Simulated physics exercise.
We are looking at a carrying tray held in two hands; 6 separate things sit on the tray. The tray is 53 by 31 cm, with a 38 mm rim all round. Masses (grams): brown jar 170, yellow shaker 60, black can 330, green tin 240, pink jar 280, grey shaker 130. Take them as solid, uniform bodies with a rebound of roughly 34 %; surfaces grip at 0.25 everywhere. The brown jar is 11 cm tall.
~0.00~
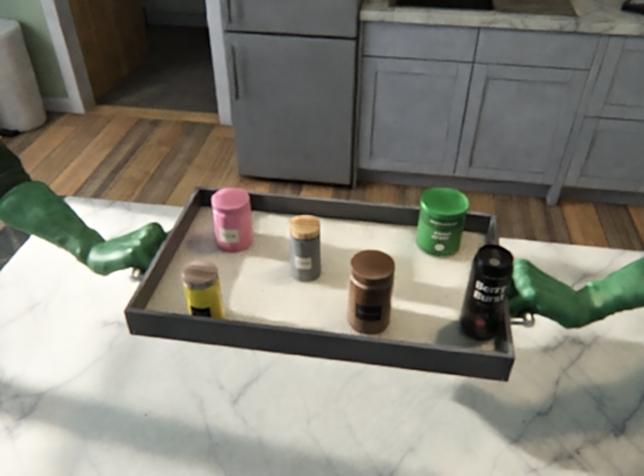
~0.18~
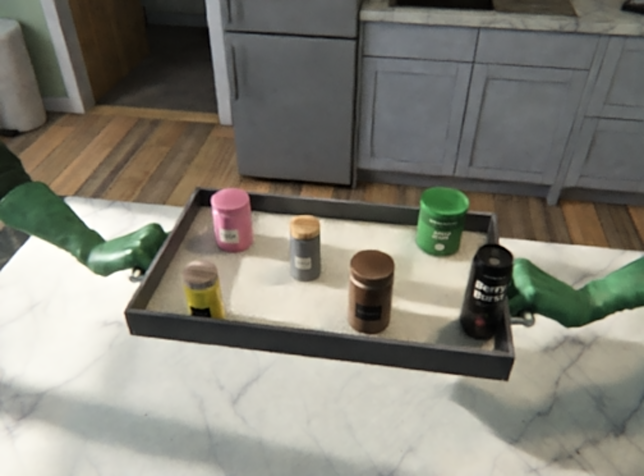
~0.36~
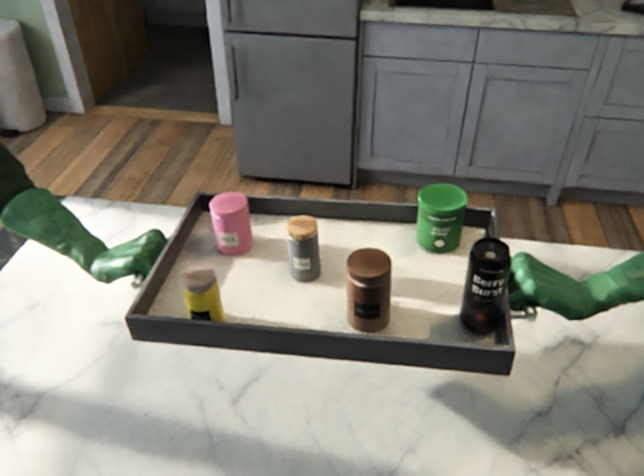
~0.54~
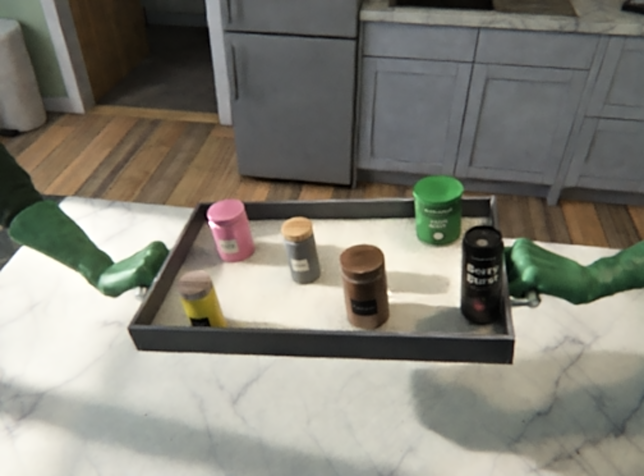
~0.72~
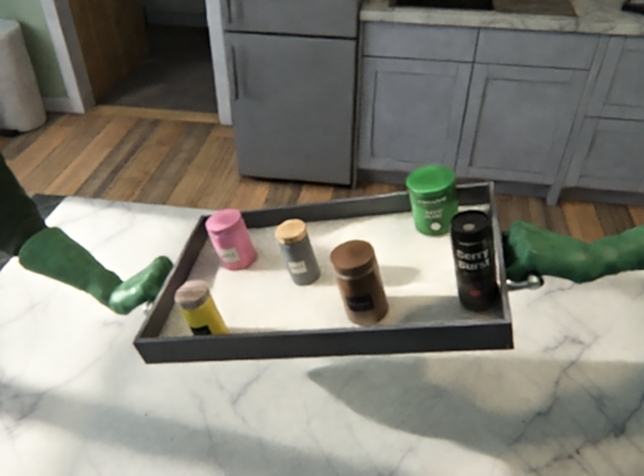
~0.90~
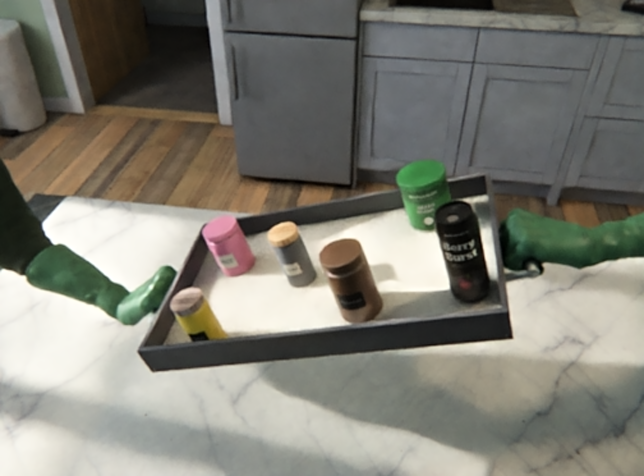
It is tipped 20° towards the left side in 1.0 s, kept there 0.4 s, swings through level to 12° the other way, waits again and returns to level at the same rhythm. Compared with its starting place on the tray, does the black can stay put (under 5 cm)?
The black can gets shifted.
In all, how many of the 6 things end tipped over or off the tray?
That comes to 1.
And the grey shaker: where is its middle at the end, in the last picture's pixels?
Around (183, 237).
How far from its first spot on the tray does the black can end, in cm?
Some 11 cm.
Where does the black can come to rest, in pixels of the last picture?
At about (416, 328).
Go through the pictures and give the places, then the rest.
The first frame shows tray level; black can (486, 294); brown jar (371, 293).
The second frame shows tray level; green tin (441, 223); pink jar (233, 221).
The third frame shows tray tilted 3°, left edge down; grey shaker (304, 250); brown jar (369, 290).
The fourth frame shows tray tilted 8°, left edge down; yellow shaker (203, 307); green tin (438, 212).
The fifth frame shows tray tilted 14°, left edge down; pink jar (231, 240); grey shaker (298, 253).
The sixth frame shows tray tilted 18°, left edge down; black can (463, 254); brown jar (351, 281).
By 1.20 s, tray tilted 20°, left edge down; black can 9 cm from its spot near (402, 260); green tin 9 cm from its spot; brown jar 8 cm from its spot.
By 1.60 s, tray tilted 19°, left edge down; black can 35 cm from its spot near (237, 287); grey shaker rocked 3° off its seat; brown jar 31 cm from its spot.
By 2.50 s, tray tilted 12°, right edge down; black can rocked 71° off its seat near (238, 277); grey shaker 20 cm from its spot; brown jar 31 cm from its spot.
When it is over (4.4 s), lying over on the tray, black can; not toppled but over 5 cm from the start, brown jar, yellow shaker, green tin, pink jar and grey shaker. End places, in pixels of the last picture, black can near (416, 328).
